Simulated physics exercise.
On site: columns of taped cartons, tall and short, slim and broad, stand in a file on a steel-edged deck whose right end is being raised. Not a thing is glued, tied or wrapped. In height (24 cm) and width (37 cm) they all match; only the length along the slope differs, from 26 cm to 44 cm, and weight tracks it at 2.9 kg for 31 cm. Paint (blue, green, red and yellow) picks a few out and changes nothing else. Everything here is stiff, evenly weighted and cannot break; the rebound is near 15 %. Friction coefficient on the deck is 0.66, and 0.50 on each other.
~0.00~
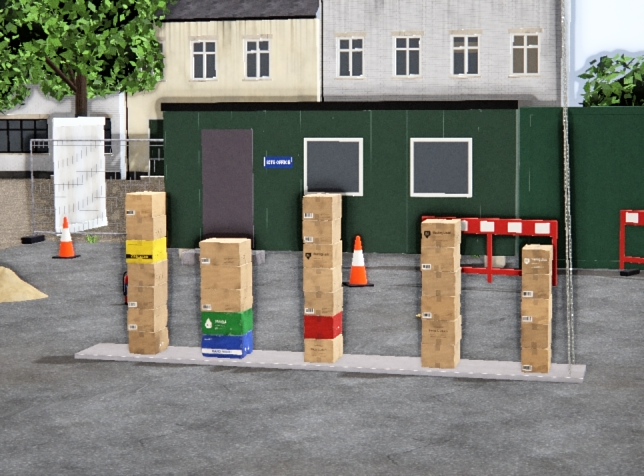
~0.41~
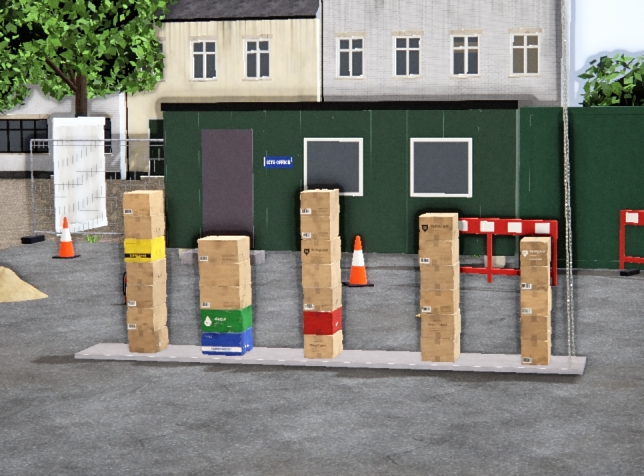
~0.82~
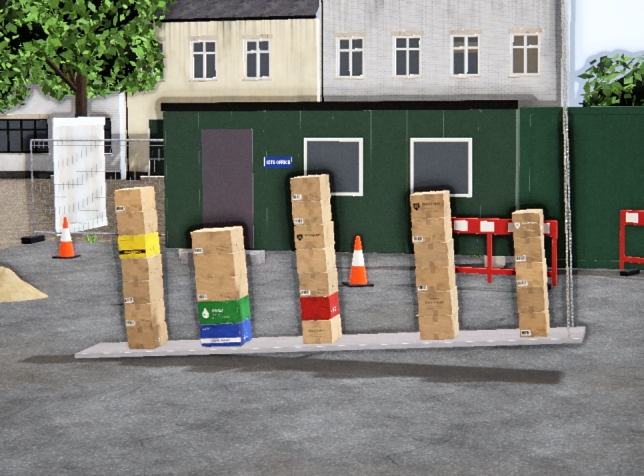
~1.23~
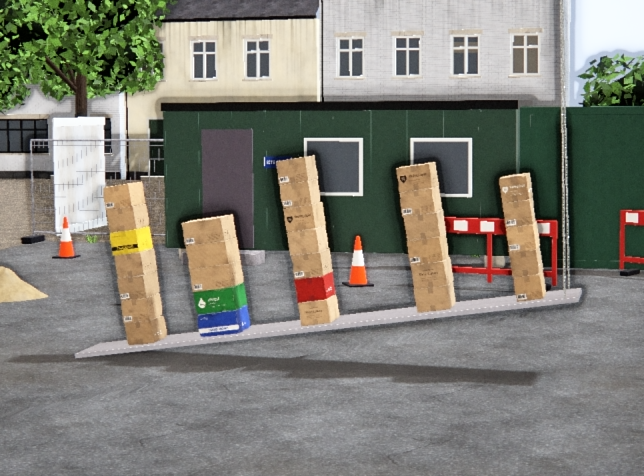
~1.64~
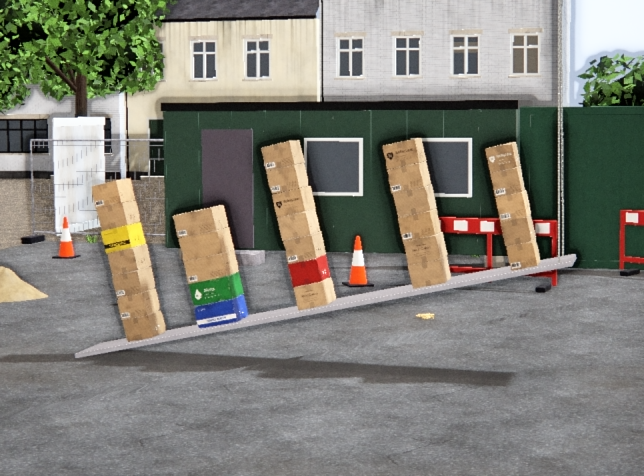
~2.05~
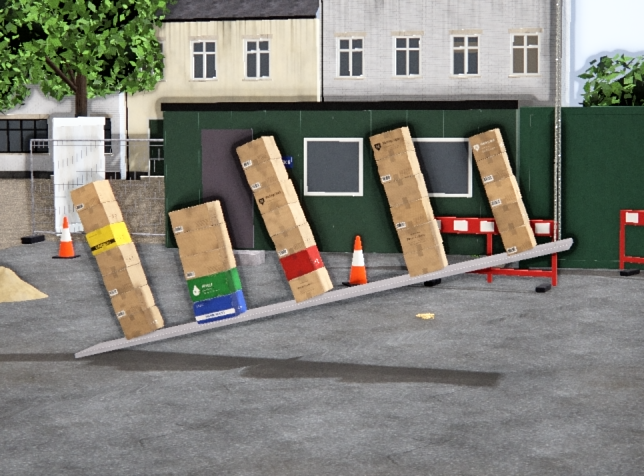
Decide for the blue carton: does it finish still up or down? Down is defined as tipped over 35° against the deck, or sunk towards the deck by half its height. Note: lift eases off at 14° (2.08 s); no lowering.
It finishes still up.
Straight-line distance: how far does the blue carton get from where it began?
About 40 cm.
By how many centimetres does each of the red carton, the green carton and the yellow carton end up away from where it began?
About: Red 70, green 70, yellow 180.
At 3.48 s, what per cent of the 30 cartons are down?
95 %.
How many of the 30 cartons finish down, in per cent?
That comes to around 95 percent.
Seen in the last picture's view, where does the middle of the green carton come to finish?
Near (161, 317).
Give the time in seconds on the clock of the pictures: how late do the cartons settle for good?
Roughly 5.5 seconds.
By 2.30 s, slope 14°; none of the 30 cartons down, 25 disturbed; blue carton unmoved; red carton tilted 21°.
By 2.60 s, slope 14°; 19 of the 30 cartons down; blue carton tilted 7°; yellow carton tilted 52°, 33 cm lower.
By 2.92 s, slope 14°; 26 of the 30 cartons down; blue carton tilted 18°; yellow carton on its side.
By 3.48 s, slope 14°; 29 of the 30 cartons down; blue carton moved 12 cm; red carton on its side.
When it is over (5.6 s), slope 14°; 29 of the 30 cartons down; blue carton moved 12 cm; red carton on its side; yellow carton on its side. In pixels of the last frame, middles, blue carton near (210, 309), red carton near (263, 294).
